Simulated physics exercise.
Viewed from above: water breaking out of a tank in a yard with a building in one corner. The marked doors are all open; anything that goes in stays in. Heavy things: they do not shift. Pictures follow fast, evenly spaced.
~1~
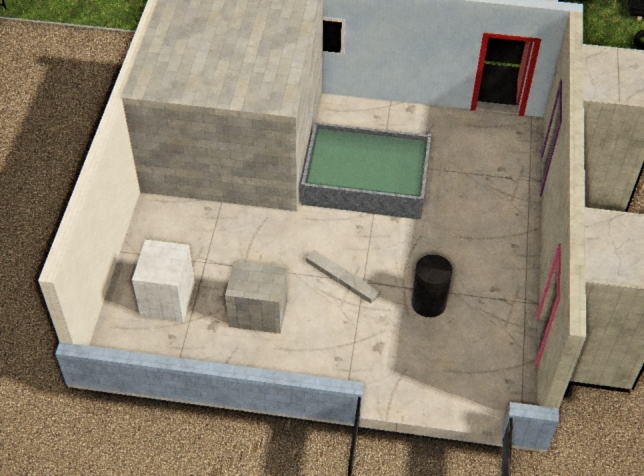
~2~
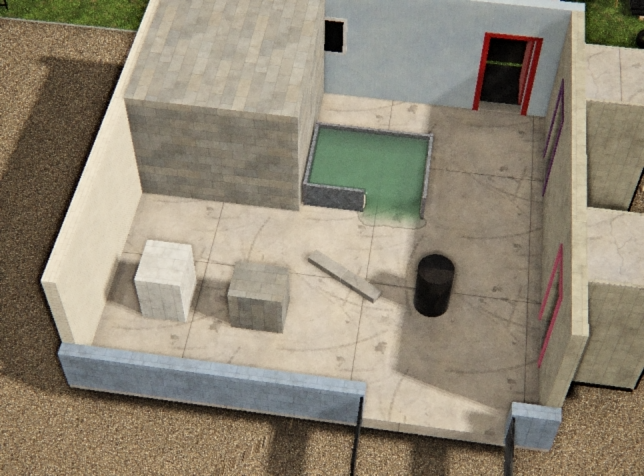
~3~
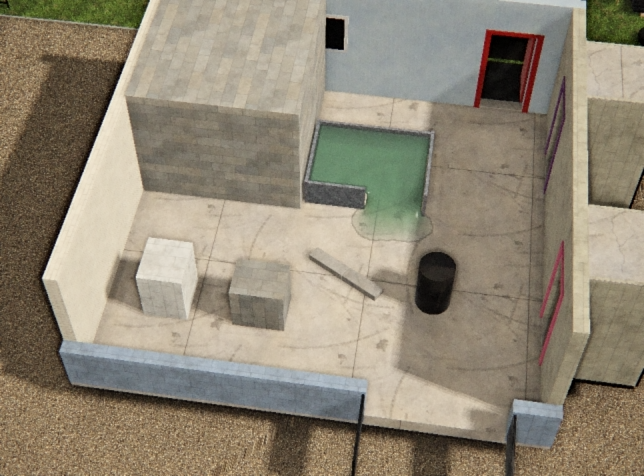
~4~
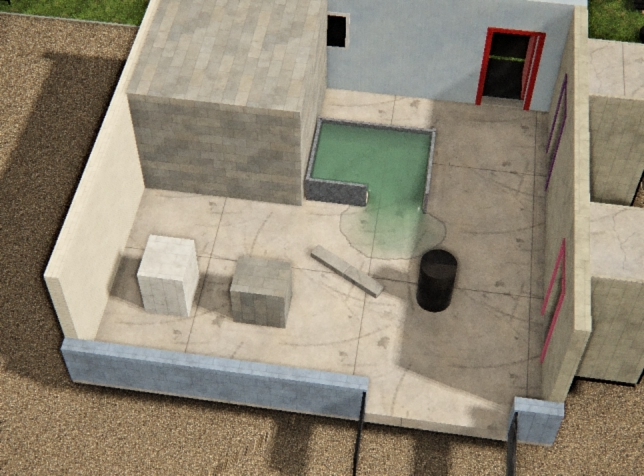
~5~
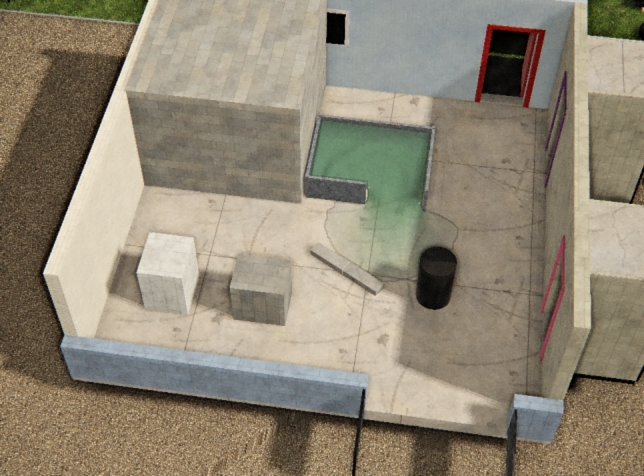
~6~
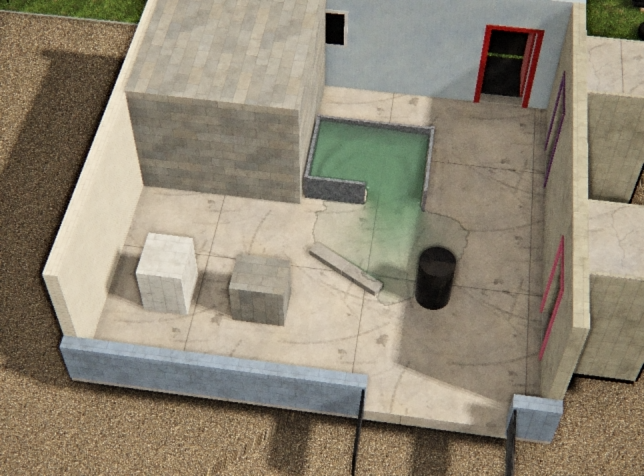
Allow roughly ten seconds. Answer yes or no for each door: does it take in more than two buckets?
Red door: No; pink door: Yes; purple door: No.
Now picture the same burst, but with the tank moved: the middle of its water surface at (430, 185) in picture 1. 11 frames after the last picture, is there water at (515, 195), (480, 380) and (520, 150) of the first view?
Spared, soaked, spared.
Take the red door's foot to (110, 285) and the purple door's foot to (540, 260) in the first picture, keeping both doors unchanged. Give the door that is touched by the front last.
Last: The door marked red.
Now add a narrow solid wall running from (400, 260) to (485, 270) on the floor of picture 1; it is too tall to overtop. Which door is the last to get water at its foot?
Answer: The door marked red.
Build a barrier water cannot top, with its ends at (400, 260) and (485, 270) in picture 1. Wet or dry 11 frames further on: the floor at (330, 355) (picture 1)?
Submerged.
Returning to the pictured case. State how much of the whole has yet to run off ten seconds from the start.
I'd put it near 64 %.
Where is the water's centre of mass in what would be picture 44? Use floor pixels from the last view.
I'd place it roughly at (378, 257).
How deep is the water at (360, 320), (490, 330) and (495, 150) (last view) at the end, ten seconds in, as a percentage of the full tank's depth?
Going in order, roughly 2, 4 and 2 %.
A moment on, water covers 15 % of the floor; the red door not reached, the pink door not reached, the purple door not reached.
Next, water covers 35 % of the floor; the red door not reached, the pink door wet at the sill, nothing in, the purple door not reached.
Then, water covers 40 % of the floor; the red door not reached, the pink door over two buckets in, the purple door not reached.
Later, water covers 55 % of the floor; the red door not reached, the pink door over two buckets in, the purple door wet at the sill, nothing in.
In the end, water covers 70 % of the floor; the red door not reached, the pink door over two buckets in, the purple door wet at the sill, nothing in.
